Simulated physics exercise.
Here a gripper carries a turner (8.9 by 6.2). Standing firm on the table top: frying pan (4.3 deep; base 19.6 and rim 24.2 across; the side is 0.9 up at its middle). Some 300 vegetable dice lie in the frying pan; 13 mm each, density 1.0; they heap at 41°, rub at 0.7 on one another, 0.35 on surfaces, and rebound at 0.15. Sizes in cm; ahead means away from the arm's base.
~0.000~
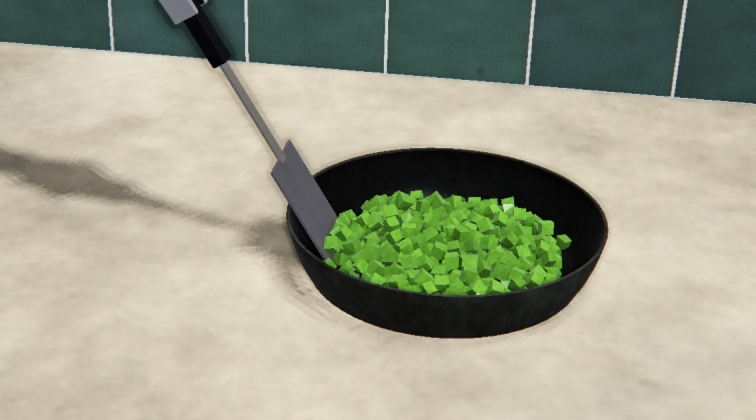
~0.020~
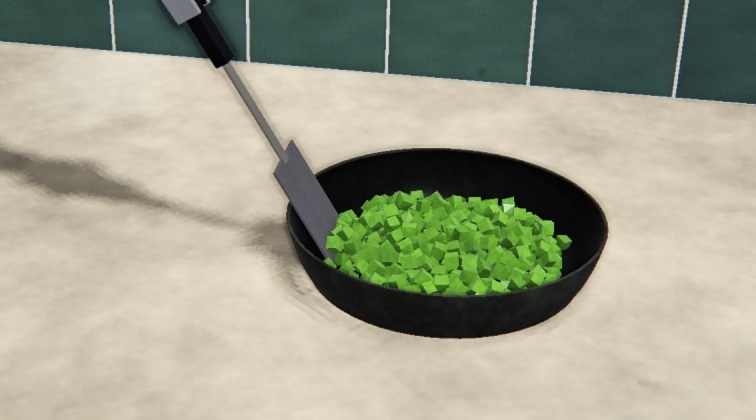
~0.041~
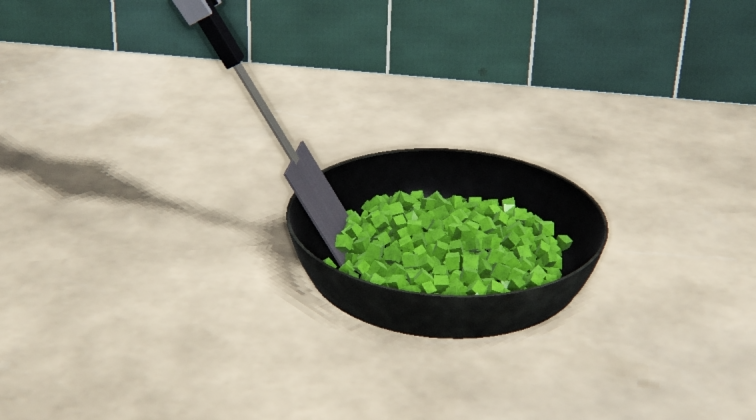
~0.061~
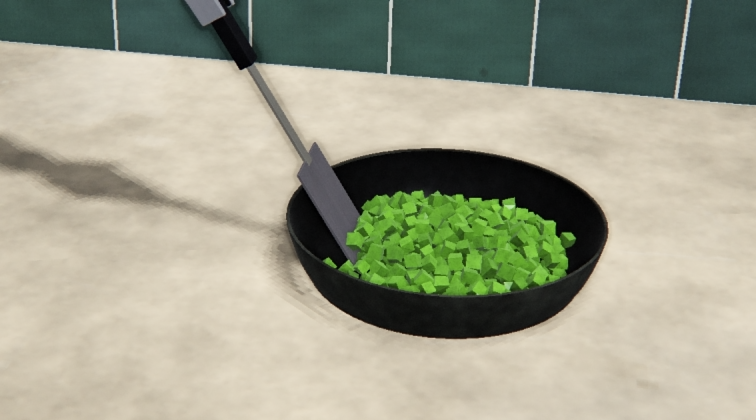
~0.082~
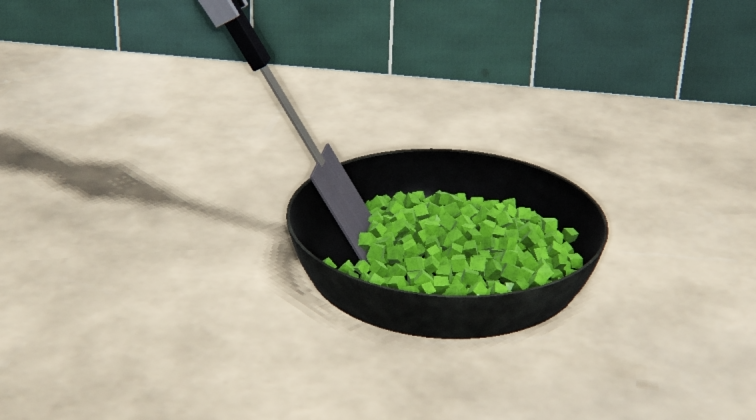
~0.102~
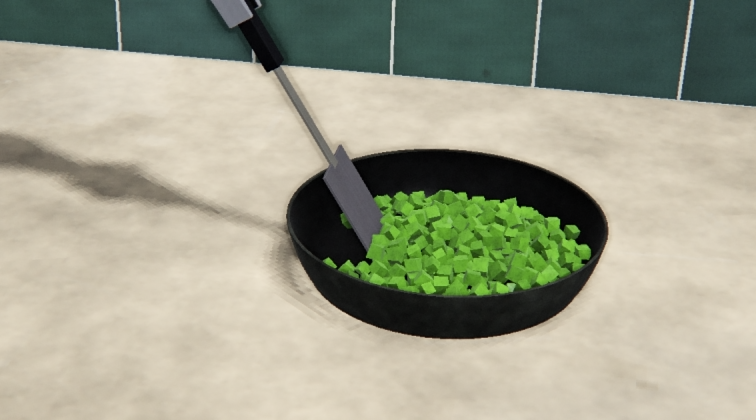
We see a gripper holding a turner at the left side of a black frying pan filled with green cubes; the turner moves slowly rightward through the pan, pushing the nearby cubes slightly to the right.
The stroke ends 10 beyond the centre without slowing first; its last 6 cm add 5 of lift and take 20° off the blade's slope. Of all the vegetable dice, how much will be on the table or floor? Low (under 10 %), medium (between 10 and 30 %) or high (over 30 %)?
On the table or floor the share is medium, between 10 and 30 %.
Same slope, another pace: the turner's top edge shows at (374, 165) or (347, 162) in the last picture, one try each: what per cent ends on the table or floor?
Some 20 and 15 per cent.
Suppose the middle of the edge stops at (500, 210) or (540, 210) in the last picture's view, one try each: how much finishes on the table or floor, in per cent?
Some 0 and 5 per cent.
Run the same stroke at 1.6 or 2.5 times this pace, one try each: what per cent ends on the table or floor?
About 20 and 25 per cent.
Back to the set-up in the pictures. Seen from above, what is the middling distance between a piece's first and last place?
Roughly 3 cm.
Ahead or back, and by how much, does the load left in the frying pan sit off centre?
Some 3.0 cm ahead.
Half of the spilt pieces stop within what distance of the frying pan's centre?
Some 18 cm.
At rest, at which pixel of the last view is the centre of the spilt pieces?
Near (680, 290).
After 0.21 s, sloping 59°, highest piece 5 above the table; 299 in the frying pan.
After 0.32 s, sloping 51°, highest piece 8 above the table; 298 in the frying pan, 1 on the blade or in flight.
After 0.58 s, sloping 39°, highest piece 5 above the table; 245 in the frying pan, 52 on the table or floor, 2 on the blade or in flight.
After 1.63 s, sloping 39°, highest piece 5 above the table; 245 in the frying pan, 54 on the table or floor.
At rest, 245 in the frying pan, 54 on the table or floor. That is 18 % on the table or floor.
